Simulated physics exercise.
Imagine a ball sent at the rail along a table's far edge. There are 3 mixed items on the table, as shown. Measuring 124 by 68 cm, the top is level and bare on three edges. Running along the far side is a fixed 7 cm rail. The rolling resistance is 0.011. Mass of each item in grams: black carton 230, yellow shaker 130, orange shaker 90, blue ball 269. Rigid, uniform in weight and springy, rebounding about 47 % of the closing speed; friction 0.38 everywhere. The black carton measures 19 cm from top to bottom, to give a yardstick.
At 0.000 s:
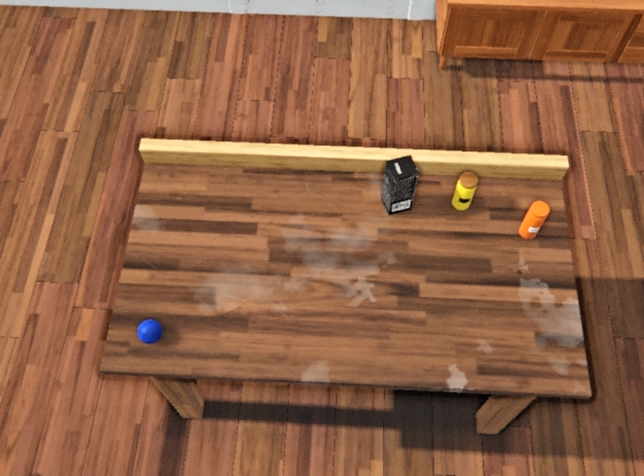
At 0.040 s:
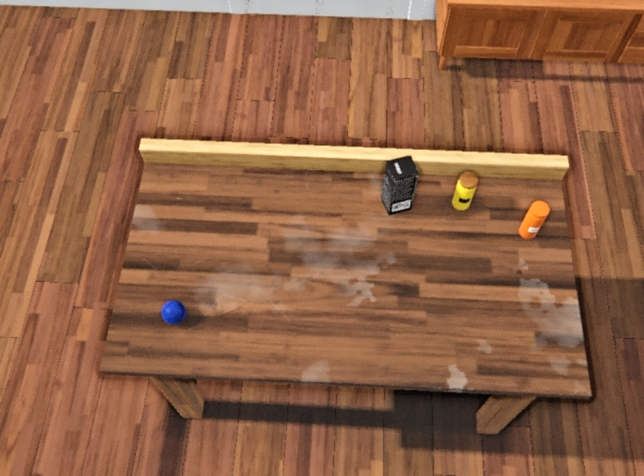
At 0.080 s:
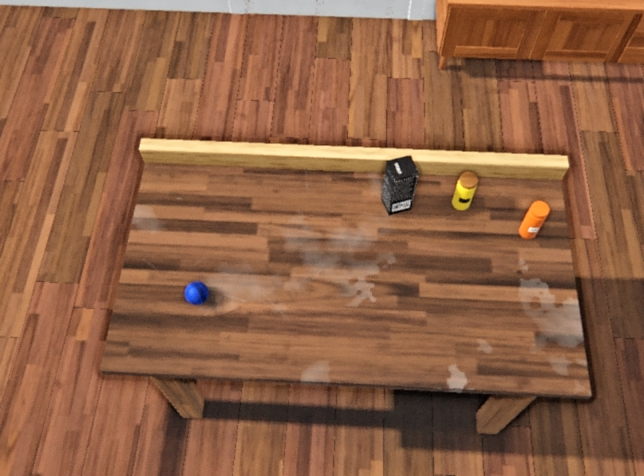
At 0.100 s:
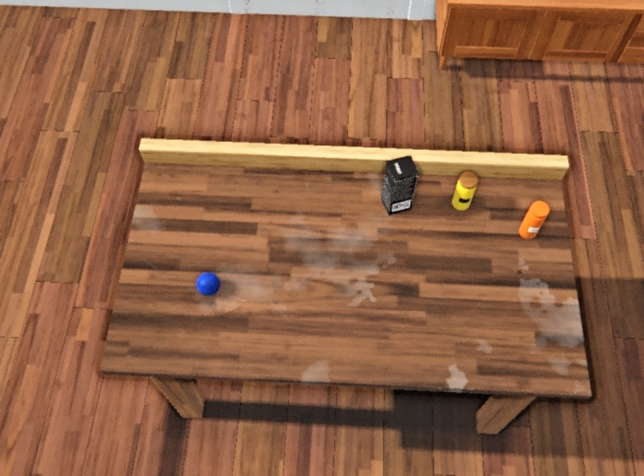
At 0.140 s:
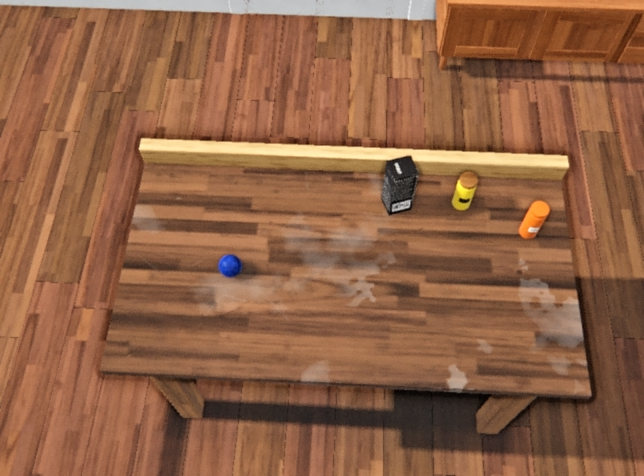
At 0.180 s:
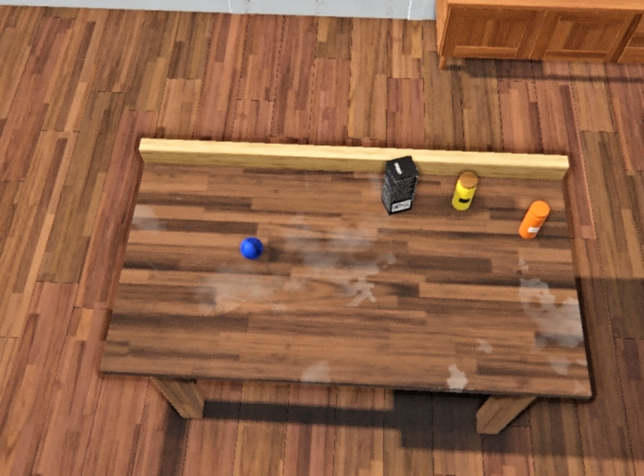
A wooden table holding a black carton, yellow shaker and orange shaker, with a blue ball rolling diagonally rightward and away across it.
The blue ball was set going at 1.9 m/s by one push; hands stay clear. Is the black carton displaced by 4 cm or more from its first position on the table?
Away from the start.
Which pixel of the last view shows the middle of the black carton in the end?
It settles at around (428, 191).
By 0.38 s, blue ball near (349, 175).
By 0.88 s, blue ball near (407, 222); black carton tilted 23° near (443, 189).
By 1.88 s, blue ball near (433, 283); black carton 8 cm from its spot near (427, 191).
When it is over (3.5 s), not toppled but over 4 cm from the start, black carton; the other 2 within 4 cm of the start. End places, in pixels of the last picture, black carton near (428, 191).
